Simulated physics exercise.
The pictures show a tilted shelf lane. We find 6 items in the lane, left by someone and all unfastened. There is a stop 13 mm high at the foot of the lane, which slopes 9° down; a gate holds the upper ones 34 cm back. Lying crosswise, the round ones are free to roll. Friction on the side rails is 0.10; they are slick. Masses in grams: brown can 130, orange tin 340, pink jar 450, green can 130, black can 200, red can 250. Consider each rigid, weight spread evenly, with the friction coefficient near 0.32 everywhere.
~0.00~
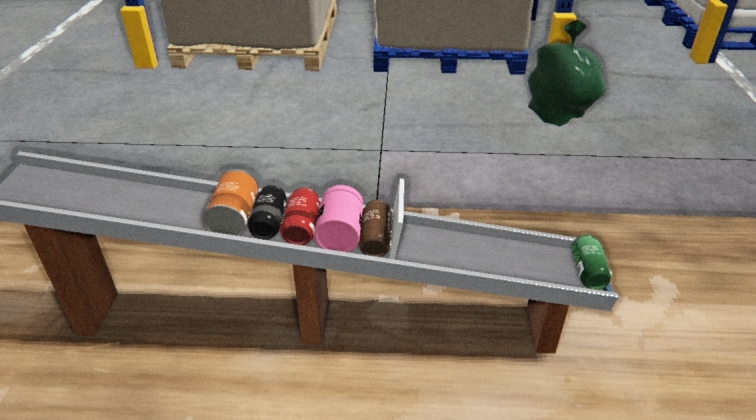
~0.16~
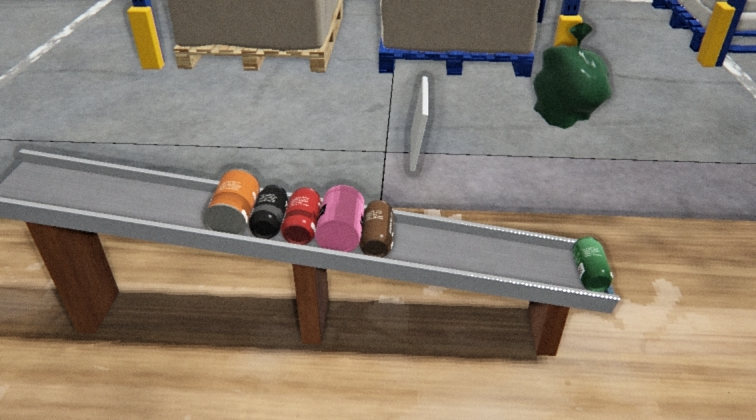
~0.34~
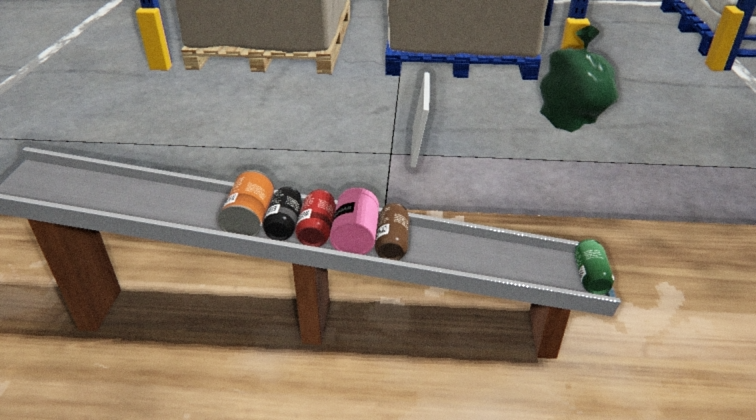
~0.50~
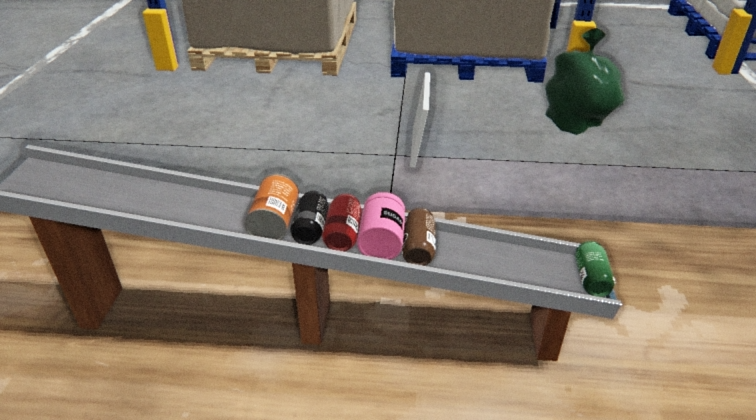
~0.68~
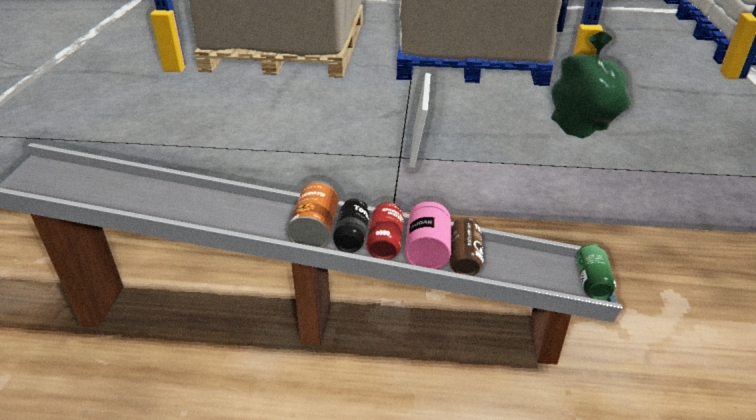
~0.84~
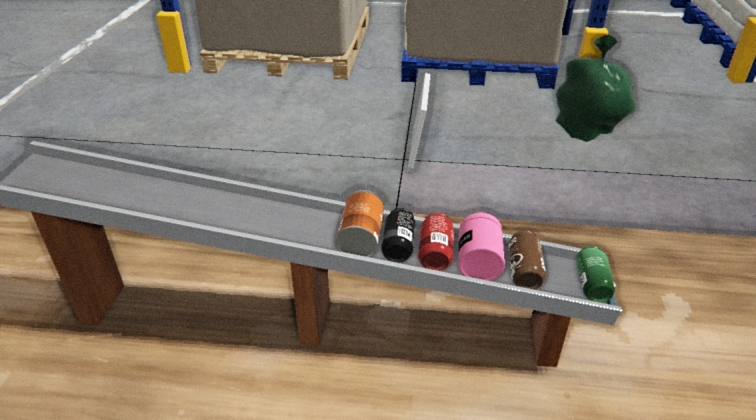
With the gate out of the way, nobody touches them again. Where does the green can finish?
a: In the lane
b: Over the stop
b.
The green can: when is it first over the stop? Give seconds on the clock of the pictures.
Time: Roughly 1.1 s.
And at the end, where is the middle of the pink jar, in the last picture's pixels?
Close to pixel (565, 263) in the final view.
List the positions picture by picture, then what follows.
In the first picture, gate shut; green can (591, 263); brown can (376, 229).
In the second picture, leader 39 cm from the stop; pink jar (341, 219); black can (269, 212).
In the third picture, leader 37 cm from the stop; red can (316, 219); brown can (393, 232).
In the fourth picture, leader 32 cm from the stop; brown can (419, 237); orange tin (273, 208).
In the fifth picture, leader 23 cm from the stop; brown can (466, 247); black can (352, 226).
In the sixth picture, leader 12 cm from the stop; green can (595, 274); brown can (527, 260).
After 0.94 s, leader 5 cm from the stop; green can near (595, 274).
After 1.04 s, leader 3 cm from the stop; green can near (612, 272).
After 1.24 s, green can now over the stop; brown can stopped; orange tin stopped.
At rest (1.7 s), over the stop, green can; the other 5 in the lane.
